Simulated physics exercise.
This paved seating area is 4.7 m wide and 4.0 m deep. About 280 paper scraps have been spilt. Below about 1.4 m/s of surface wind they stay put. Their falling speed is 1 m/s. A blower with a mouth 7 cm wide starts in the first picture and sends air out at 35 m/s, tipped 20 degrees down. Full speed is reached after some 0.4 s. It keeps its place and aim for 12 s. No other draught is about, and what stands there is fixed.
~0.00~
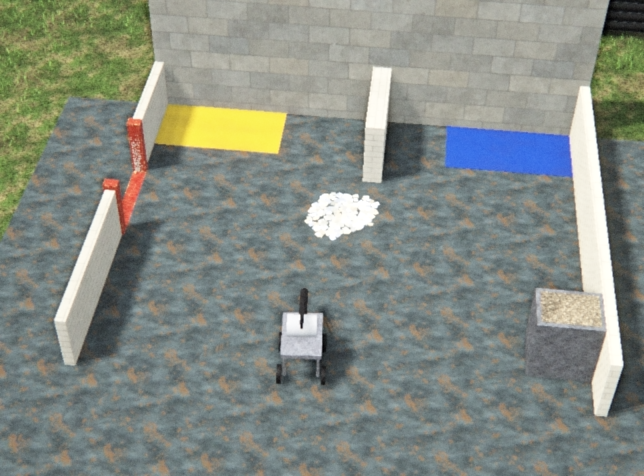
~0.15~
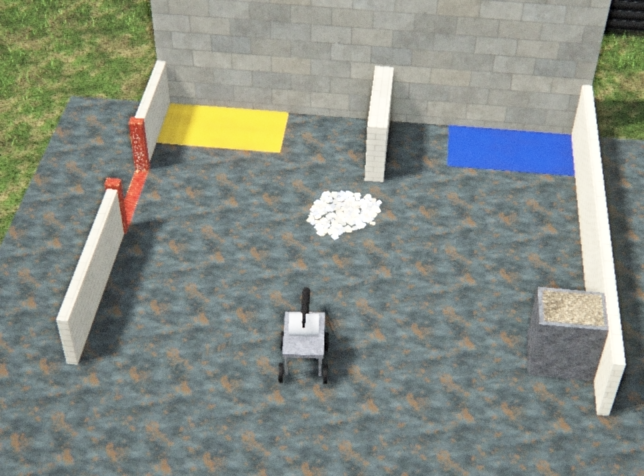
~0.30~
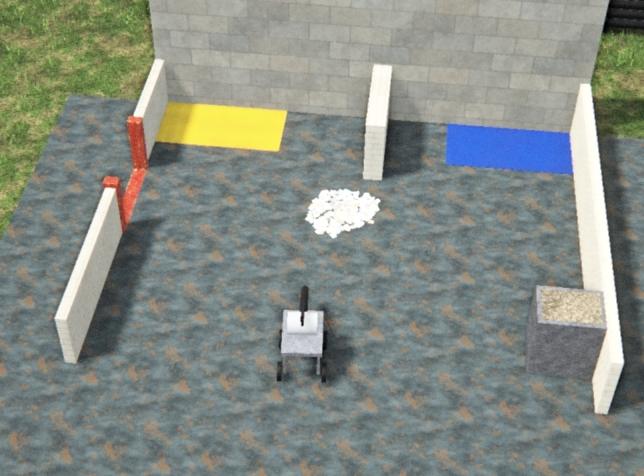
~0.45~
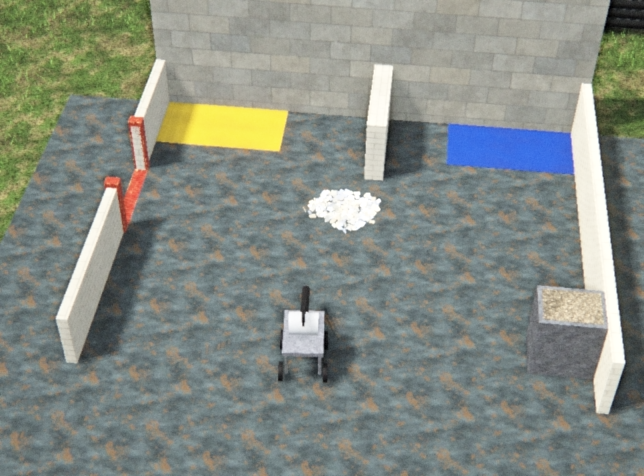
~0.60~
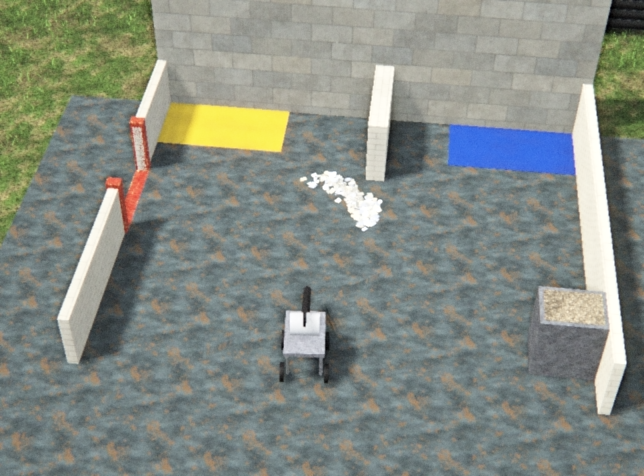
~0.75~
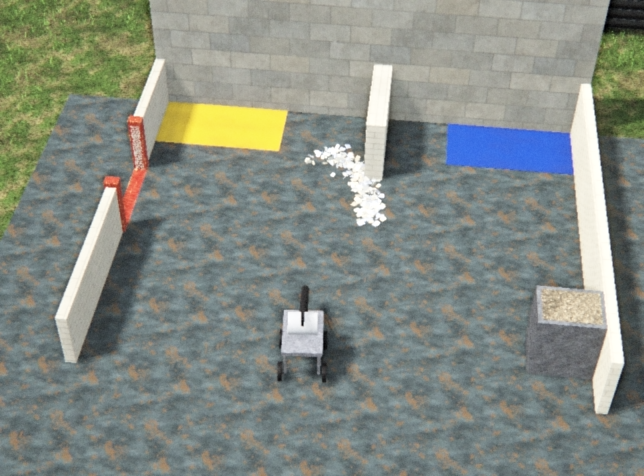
On a paved seating area, a blower faced a still heap of white paper scraps, which then began to stir, thinned into a curved trail and shifted back toward the low middle wall.
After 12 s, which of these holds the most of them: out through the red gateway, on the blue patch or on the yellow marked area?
It is blue that takes the most.
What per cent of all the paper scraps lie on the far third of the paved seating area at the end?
Near 100 %.
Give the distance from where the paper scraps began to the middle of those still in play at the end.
Roughly 1.6 m.
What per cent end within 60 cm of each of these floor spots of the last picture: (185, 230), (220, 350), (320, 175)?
In turn about 0 %, 0 %, 0 %.
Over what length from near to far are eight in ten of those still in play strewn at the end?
About 0.4 m.
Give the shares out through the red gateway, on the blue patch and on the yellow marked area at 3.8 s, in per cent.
Roughly 0 % red, 25 % blue, 3 % yellow.
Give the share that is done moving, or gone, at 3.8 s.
Some 30 per cent.
After 2.4 s, 0 % are out through the red gateway, 7 % on the blue patch and 1 % on the yellow marked area; the middle of those still in play is near (369, 120); 28 % have settled or left.
After 3.8 s, 0 % are out through the red gateway, 24 % on the blue patch and 3 % on the yellow marked area; the middle of those still in play is near (369, 120); 32 % have settled or left.
After 6.6 s, 0 % are out through the red gateway, 29 % on the blue patch and 4 % on the yellow marked area; the middle of those still in play is near (369, 120); 42 % have settled or left.
After 12.0 s, at the end, 0 % are out through the red gateway, 30 % on the blue patch and 8 % on the yellow marked area; the middle of those still in play is near (369, 120).
